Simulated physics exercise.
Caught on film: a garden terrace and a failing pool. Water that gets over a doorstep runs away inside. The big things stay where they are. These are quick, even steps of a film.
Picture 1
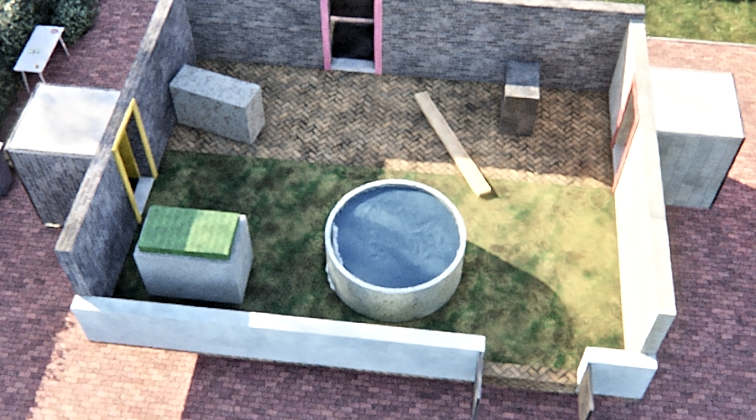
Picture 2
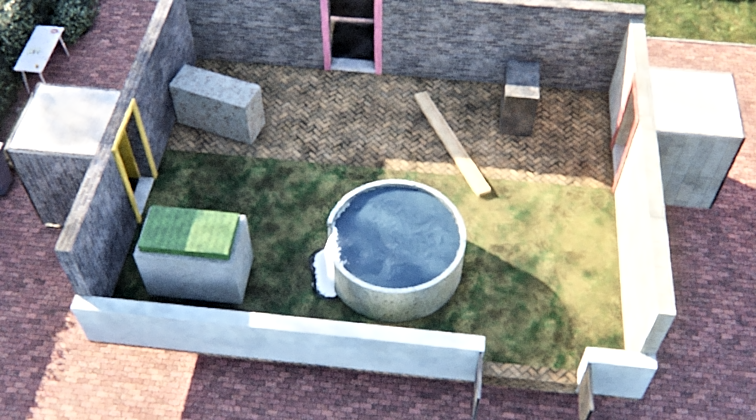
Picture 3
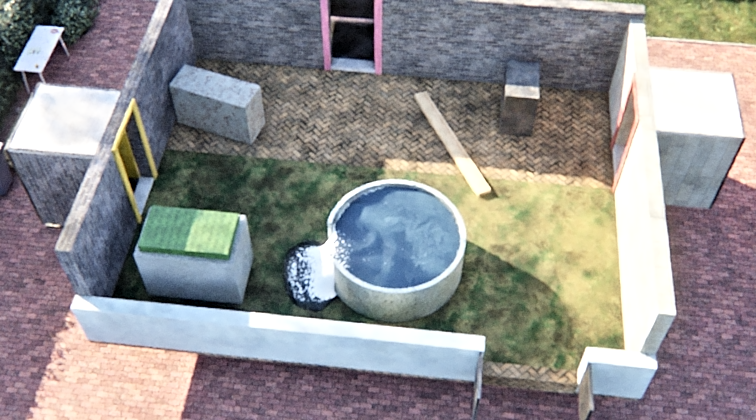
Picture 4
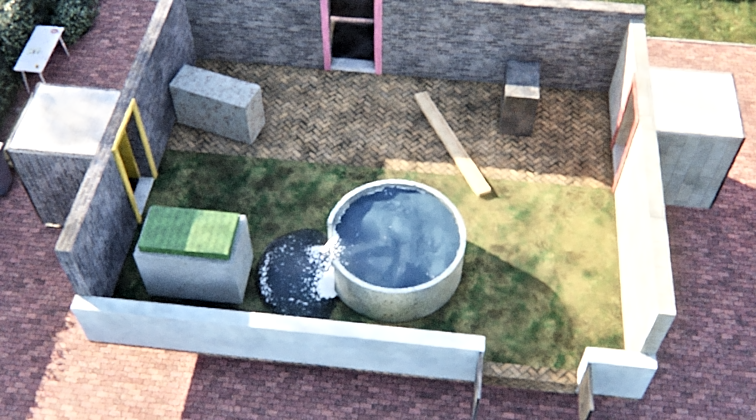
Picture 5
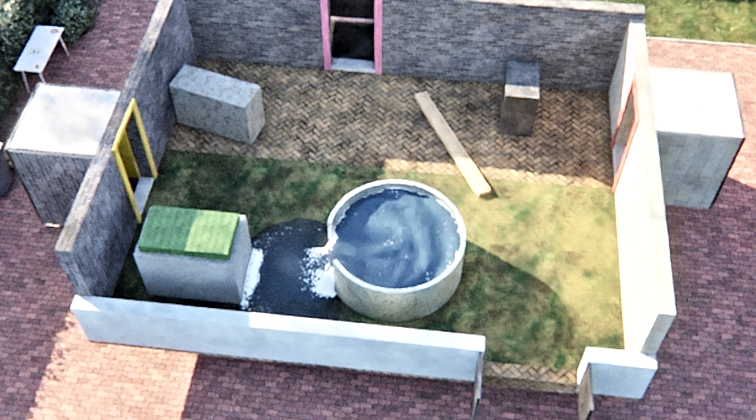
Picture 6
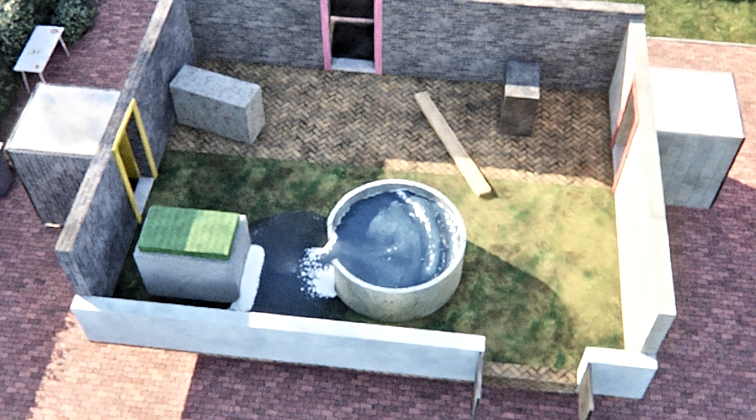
A round pool full of water sat in a walled garden, then water poured out of its left side, spread across the grass and reached the pale block with the green top.
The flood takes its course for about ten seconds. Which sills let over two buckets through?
The pink door stays under that; the red door stays under that; the yellow door takes more than that.
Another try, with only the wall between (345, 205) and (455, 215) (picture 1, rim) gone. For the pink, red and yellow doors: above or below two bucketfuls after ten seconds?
In short: The pink one floods; the red one lets less in; the yellow one stays under.
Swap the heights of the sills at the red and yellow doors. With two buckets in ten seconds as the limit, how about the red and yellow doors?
One by one: Red door stays under; yellow door lets less in.
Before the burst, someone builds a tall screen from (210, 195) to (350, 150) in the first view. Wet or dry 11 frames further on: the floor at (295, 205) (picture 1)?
At that place: Awash.
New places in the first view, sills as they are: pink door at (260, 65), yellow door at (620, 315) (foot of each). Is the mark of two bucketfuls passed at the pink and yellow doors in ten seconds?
Then: The pink one stays under; the yellow one lets less in.
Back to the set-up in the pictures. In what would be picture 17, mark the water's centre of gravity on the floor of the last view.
Around (329, 269).
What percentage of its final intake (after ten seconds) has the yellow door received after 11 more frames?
Near 0 in a hundred.
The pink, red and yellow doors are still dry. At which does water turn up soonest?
I say the one in yellow.
A moment on, water covers 15 % of the floor; the pink door not reached, the red door not reached, the yellow door not reached.
Next, water covers 25 % of the floor; the pink door not reached, the red door not reached, the yellow door wet at the sill, nothing in.
Then, water covers 40 % of the floor; the pink door not reached, the red door not reached, the yellow door under two buckets in.
Later, water covers 60 % of the floor; the pink door wet at the sill, nothing in, the red door not reached, the yellow door over two buckets in.
In the end, water covers 85 % of the floor; the pink door wet at the sill, nothing in, the red door not reached, the yellow door far over two buckets in.
